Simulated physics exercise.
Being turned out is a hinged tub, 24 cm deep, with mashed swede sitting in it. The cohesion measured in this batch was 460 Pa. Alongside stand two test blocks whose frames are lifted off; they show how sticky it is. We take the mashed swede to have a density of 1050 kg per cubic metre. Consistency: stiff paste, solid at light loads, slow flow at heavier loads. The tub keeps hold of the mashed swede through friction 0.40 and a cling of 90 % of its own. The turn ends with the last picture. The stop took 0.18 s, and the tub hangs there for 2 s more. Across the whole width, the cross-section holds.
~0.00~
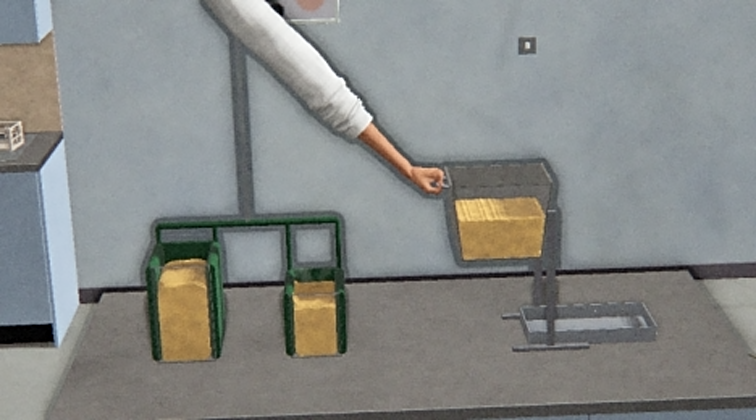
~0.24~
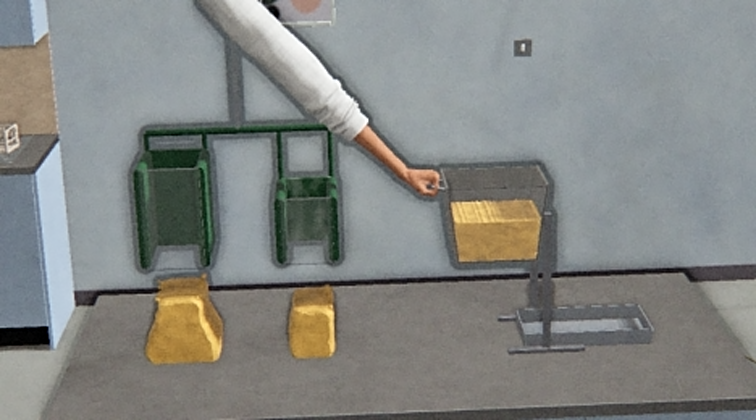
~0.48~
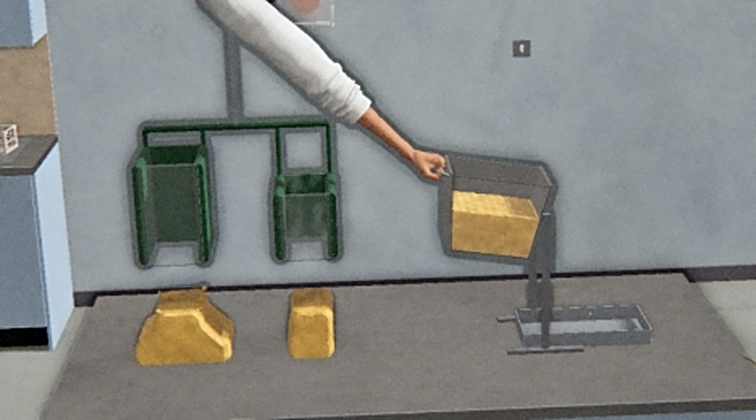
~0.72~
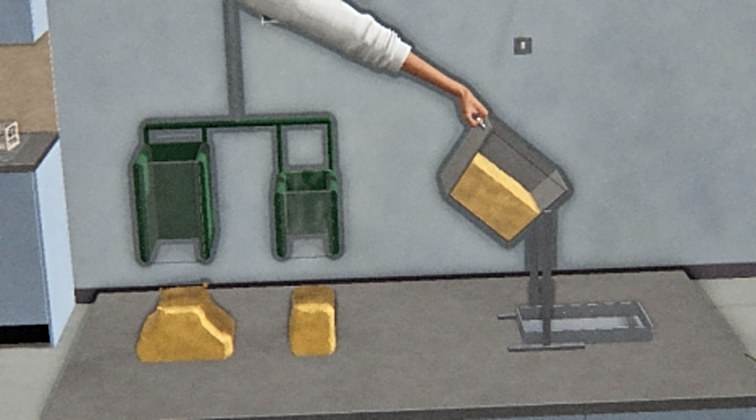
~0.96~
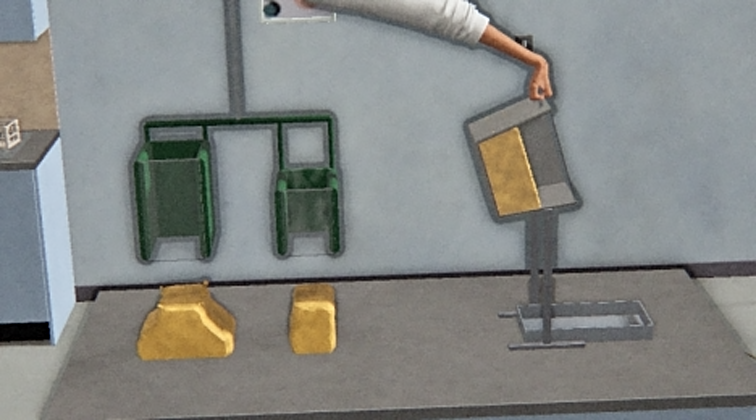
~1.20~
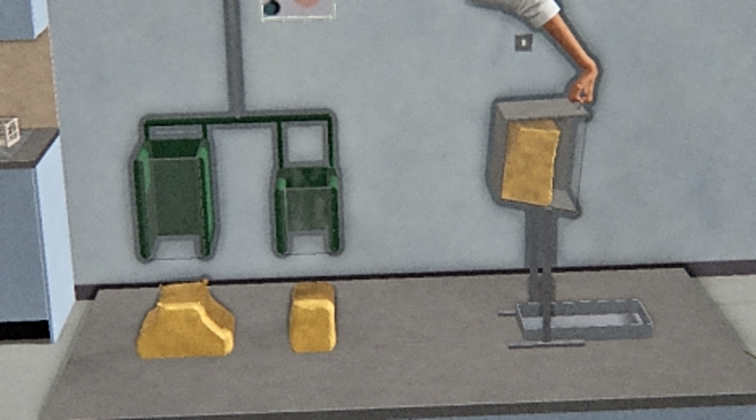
A green double frame rises off two yellowish blocks on a grey worktop, seen from the front and slightly above in a pale blue-grey room, and the larger left block slumps and spreads. At right, a white-sleeved arm grips a grey tub's rim and swings it up and rightward onto its side above a shallow tray, while the yellow mash stays inside, its shape little changed.
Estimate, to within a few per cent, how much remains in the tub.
Roughly 53 per cent remains in the tub.
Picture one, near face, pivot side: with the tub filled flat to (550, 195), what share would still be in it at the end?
I'd say close to 30 % stays in the tub.
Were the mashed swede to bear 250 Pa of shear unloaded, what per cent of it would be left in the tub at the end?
Then roughly 40 %.
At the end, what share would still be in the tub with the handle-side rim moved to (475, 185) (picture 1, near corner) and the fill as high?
Near 100 per cent.
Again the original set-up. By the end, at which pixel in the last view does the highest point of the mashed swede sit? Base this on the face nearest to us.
I'd point to somewhere around (534, 177).
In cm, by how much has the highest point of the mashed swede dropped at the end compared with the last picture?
15 cm.
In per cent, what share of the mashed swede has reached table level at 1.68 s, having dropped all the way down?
Near 0 per cent has got down by that time.
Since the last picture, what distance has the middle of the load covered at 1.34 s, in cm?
I'd put the distance at about 6 centimetres.
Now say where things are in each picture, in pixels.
In the first frame, handle-side rim at (453, 187), tilt 0 degrees; crest of the mashed swede at (545, 217); block heights 26 cm, 17 cm (left to right).
In the second frame, handle-side rim at (449, 189), tilt 0 degrees; crest of the mashed swede at (541, 219); block heights 21 cm, 16 cm (left to right).
In the third frame, handle-side rim at (454, 175), tilt 9 degrees; crest of the mashed swede at (459, 211); block heights 17 cm, 16 cm (left to right).
In the fourth frame, handle-side rim at (493, 130), tilt 41 degrees; crest of the mashed swede at (474, 163); block heights 17 cm, 16 cm (left to right).
In the fifth frame, handle-side rim at (551, 112), tilt 74 degrees; crest of the mashed swede at (514, 130); block heights 17 cm, 16 cm (left to right).
In the sixth frame, handle-side rim at (588, 117), tilt 95 degrees; crest of the mashed swede at (523, 129); block heights 17 cm, 16 cm (left to right).
After 1.34 s, the tub is at 95 degrees and holds 100 %.
After 1.51 s, the tub is at 95 degrees and holds 68 %.
After 1.68 s, the tub is at 95 degrees and holds 53 %.
After 1.85 s, the tub is at 95 degrees and holds 53 %.
After 3.20 s, the tub is at 95 degrees and holds 53 %.
